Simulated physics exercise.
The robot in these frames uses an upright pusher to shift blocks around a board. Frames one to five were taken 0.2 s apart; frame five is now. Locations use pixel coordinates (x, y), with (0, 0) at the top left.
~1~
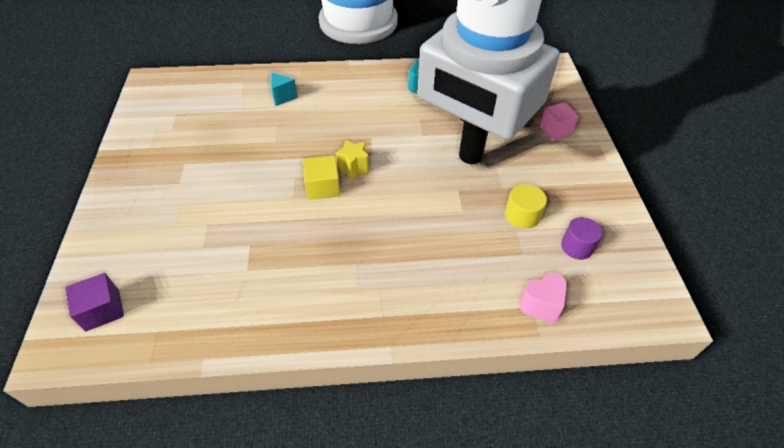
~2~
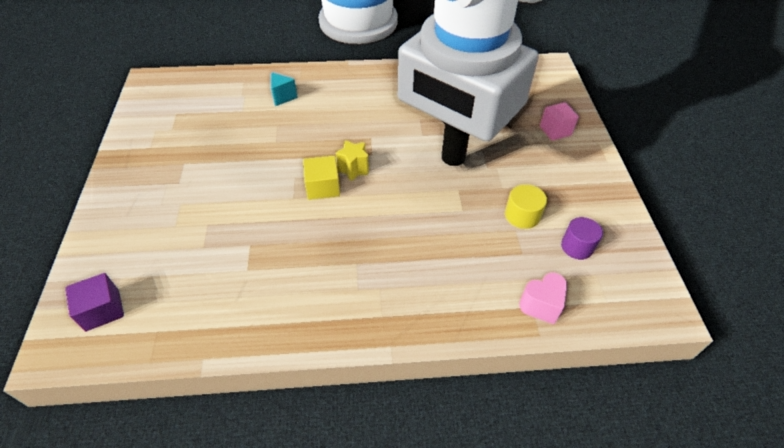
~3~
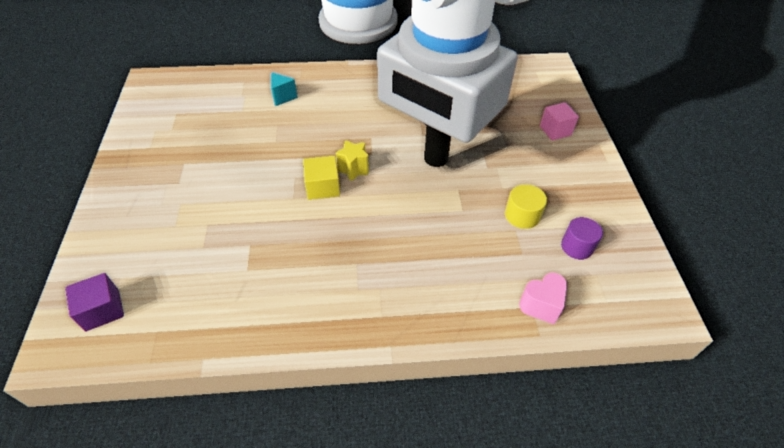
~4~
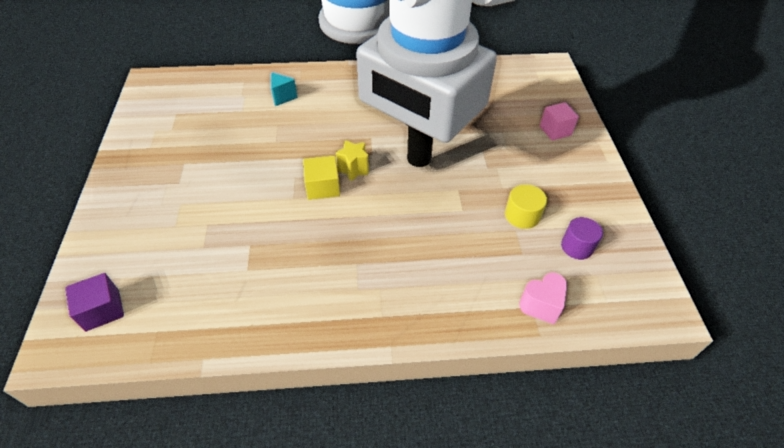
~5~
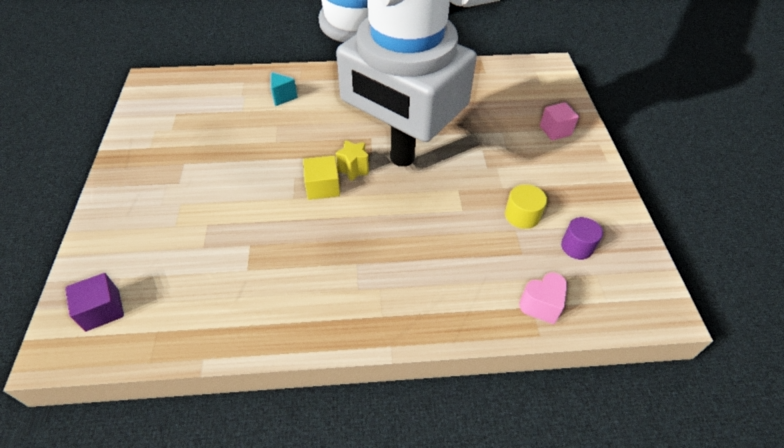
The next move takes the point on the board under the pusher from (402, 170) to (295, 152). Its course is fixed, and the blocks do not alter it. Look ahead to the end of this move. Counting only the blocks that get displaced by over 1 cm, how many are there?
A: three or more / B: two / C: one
It's B.
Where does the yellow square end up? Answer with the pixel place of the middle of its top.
It is at (301, 171).
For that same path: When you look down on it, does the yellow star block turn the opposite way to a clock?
I'd say yes.
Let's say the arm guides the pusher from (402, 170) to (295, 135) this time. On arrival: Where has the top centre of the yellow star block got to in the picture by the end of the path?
Around pixel (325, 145).
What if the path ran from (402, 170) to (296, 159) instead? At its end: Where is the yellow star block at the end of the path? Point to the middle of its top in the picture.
The centre of its top will be at (269, 144).
On the path given first. One third of the way, pusher (365, 152); yellow star block (341, 150).
Two thirds of the way, pusher (327, 146); yellow square (303, 171), turned 60° anticlockwise; yellow star block (303, 146), turned 20° anticlockwise.
At the end, pusher (292, 140); yellow square (301, 171), turned 70° anticlockwise; yellow star block (277, 148), turned 55° anticlockwise.
